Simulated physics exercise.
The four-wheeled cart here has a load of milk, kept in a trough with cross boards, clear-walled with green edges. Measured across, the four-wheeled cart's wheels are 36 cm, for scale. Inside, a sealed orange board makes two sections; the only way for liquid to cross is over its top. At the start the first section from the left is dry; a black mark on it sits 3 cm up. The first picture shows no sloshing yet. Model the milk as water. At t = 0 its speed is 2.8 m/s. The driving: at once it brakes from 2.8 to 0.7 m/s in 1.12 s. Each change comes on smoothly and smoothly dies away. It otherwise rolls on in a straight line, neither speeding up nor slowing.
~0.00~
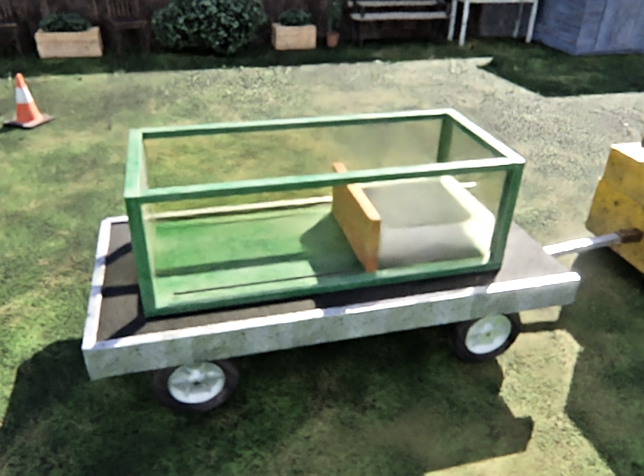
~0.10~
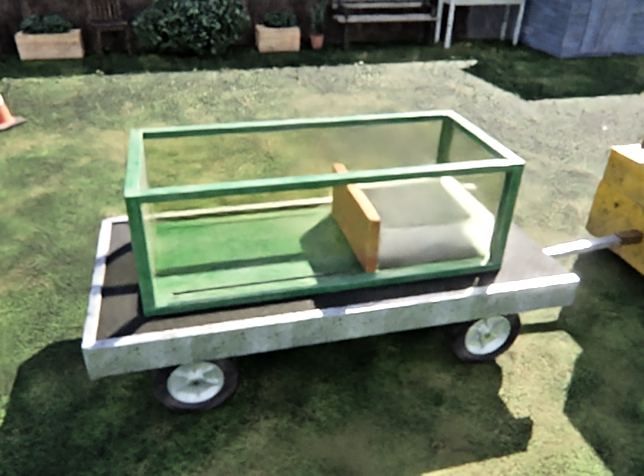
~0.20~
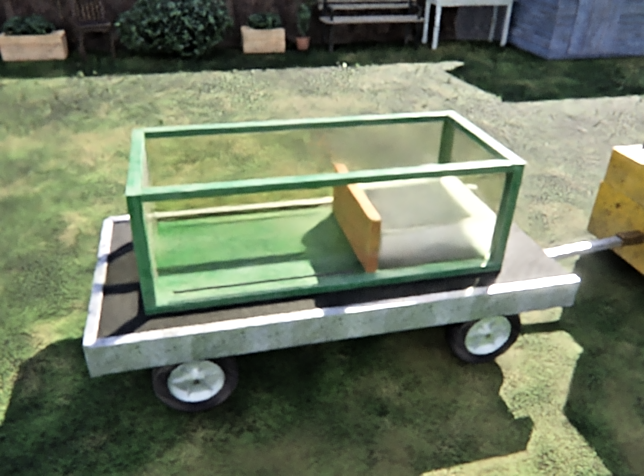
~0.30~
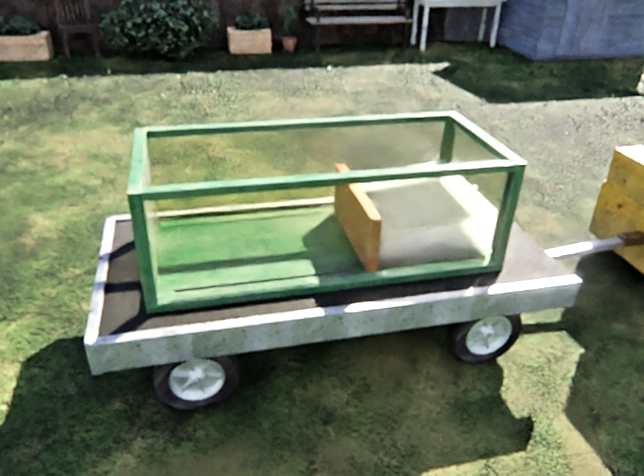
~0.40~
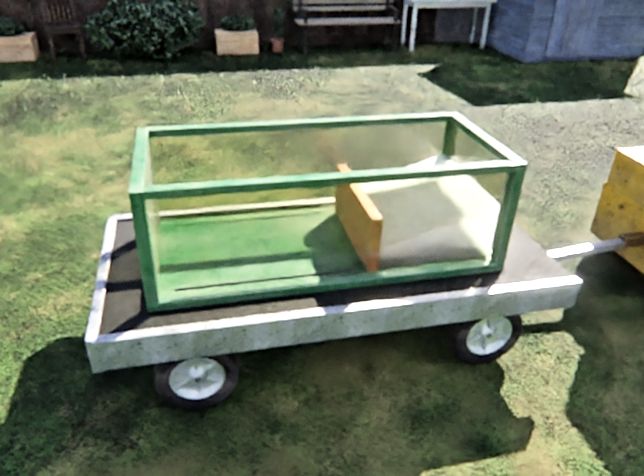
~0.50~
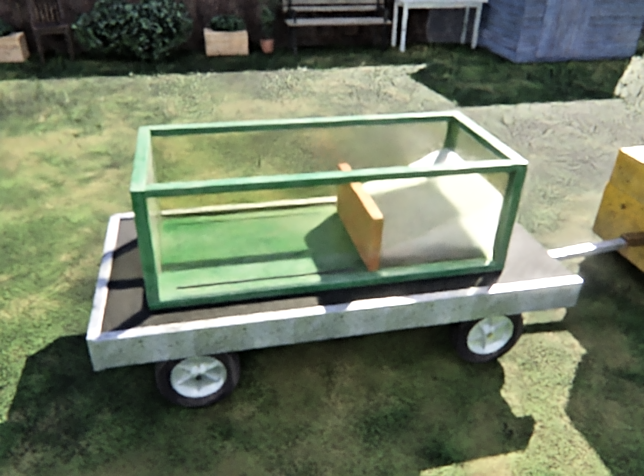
The video shows a cart rolling right across grass behind a yellow object, carrying a clear-walled, green-edged trough with milk right of an orange cross board. The cart gradually slows, and the milk rises toward the right end.
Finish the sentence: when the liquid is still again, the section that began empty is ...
... empty as before.
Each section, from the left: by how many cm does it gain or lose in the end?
Level changes from the left: 0, then 0.
By 0.90 s left to right it is 0, 22 cm deep.
By 1.30 s left to right it is 0, 22 cm deep.
By 1.80 s left to right it is 0, 22 cm deep.
By 4.11 s left to right it is 0, 22 cm deep.
